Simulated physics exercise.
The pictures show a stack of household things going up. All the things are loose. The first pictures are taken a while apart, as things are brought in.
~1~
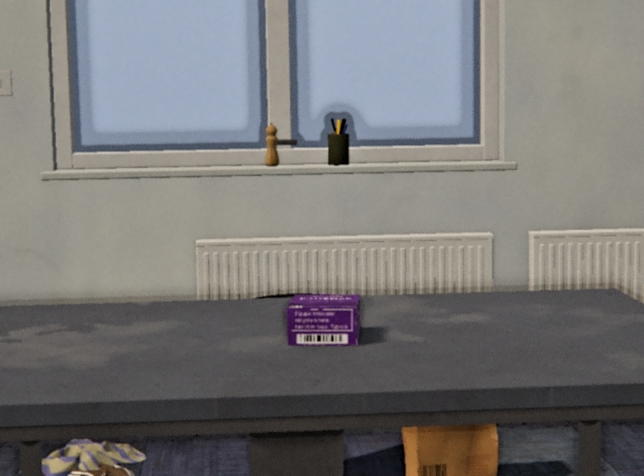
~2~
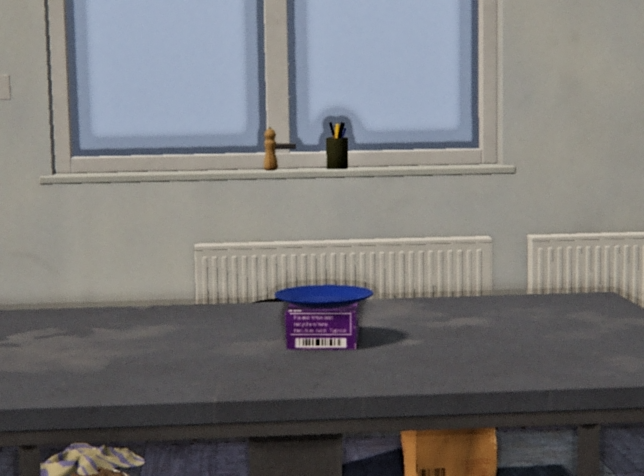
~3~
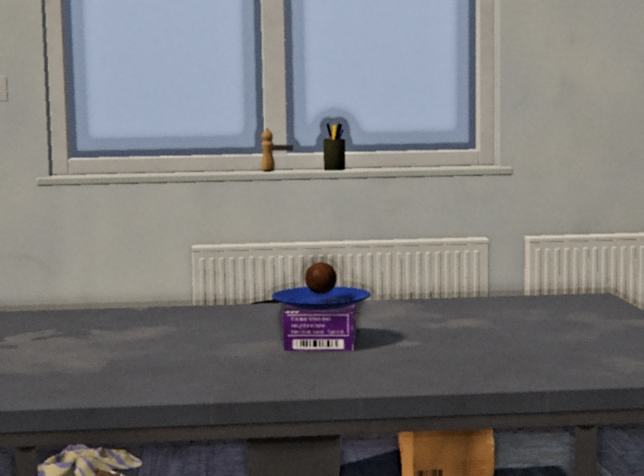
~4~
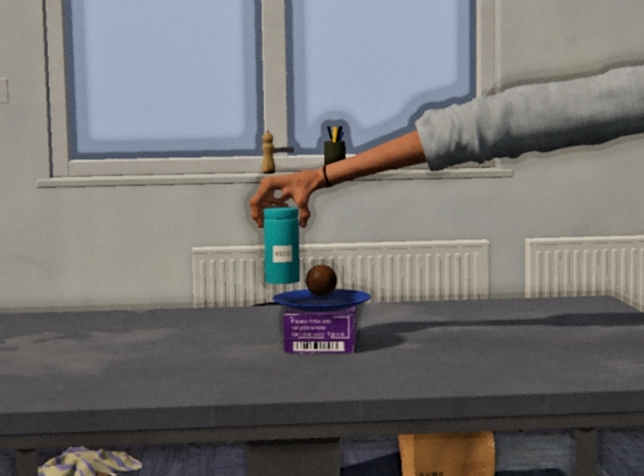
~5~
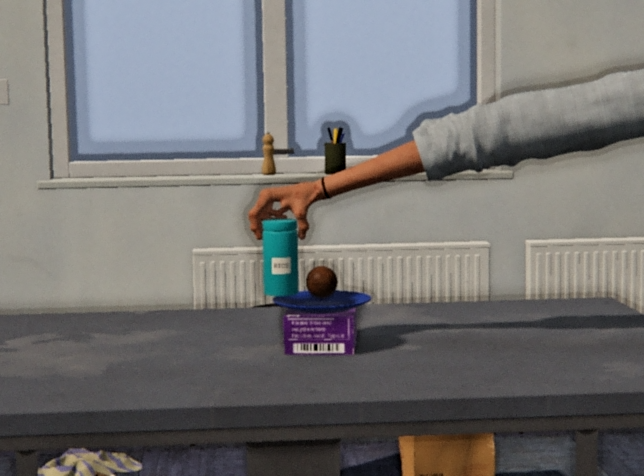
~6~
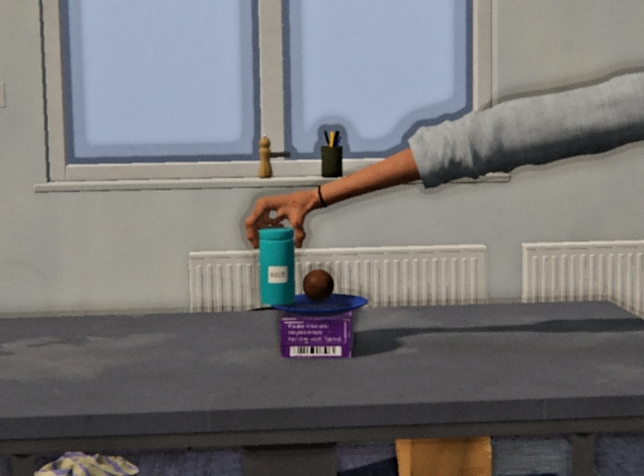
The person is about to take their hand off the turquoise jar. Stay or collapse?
Outcome: The pile keeps its balance.
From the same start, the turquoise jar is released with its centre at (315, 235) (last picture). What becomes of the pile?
Then it gives way.
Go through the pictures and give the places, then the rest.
In the first frame, the last thing is not in view yet.
In the second frame, the last thing is not in view yet; purple box (323, 323).
In the third frame, the last thing is not in view yet; blue plate (321, 299).
The fourth frame shows coming down; turquoise jar (282, 245); brown ball (321, 280).
The fifth frame shows coming down; turquoise jar (280, 257); purple box (322, 328).
The sixth frame shows set down, still held; turquoise jar (277, 266); blue plate (319, 306).
Then, 0.30 s on from there, no change.
Then, 0.70 s on from there, turquoise jar resting near (277, 267).
In the end, all 4 unmoved. At the end, from the last picture's camera, turquoise jar near (277, 266). The pile stays up.
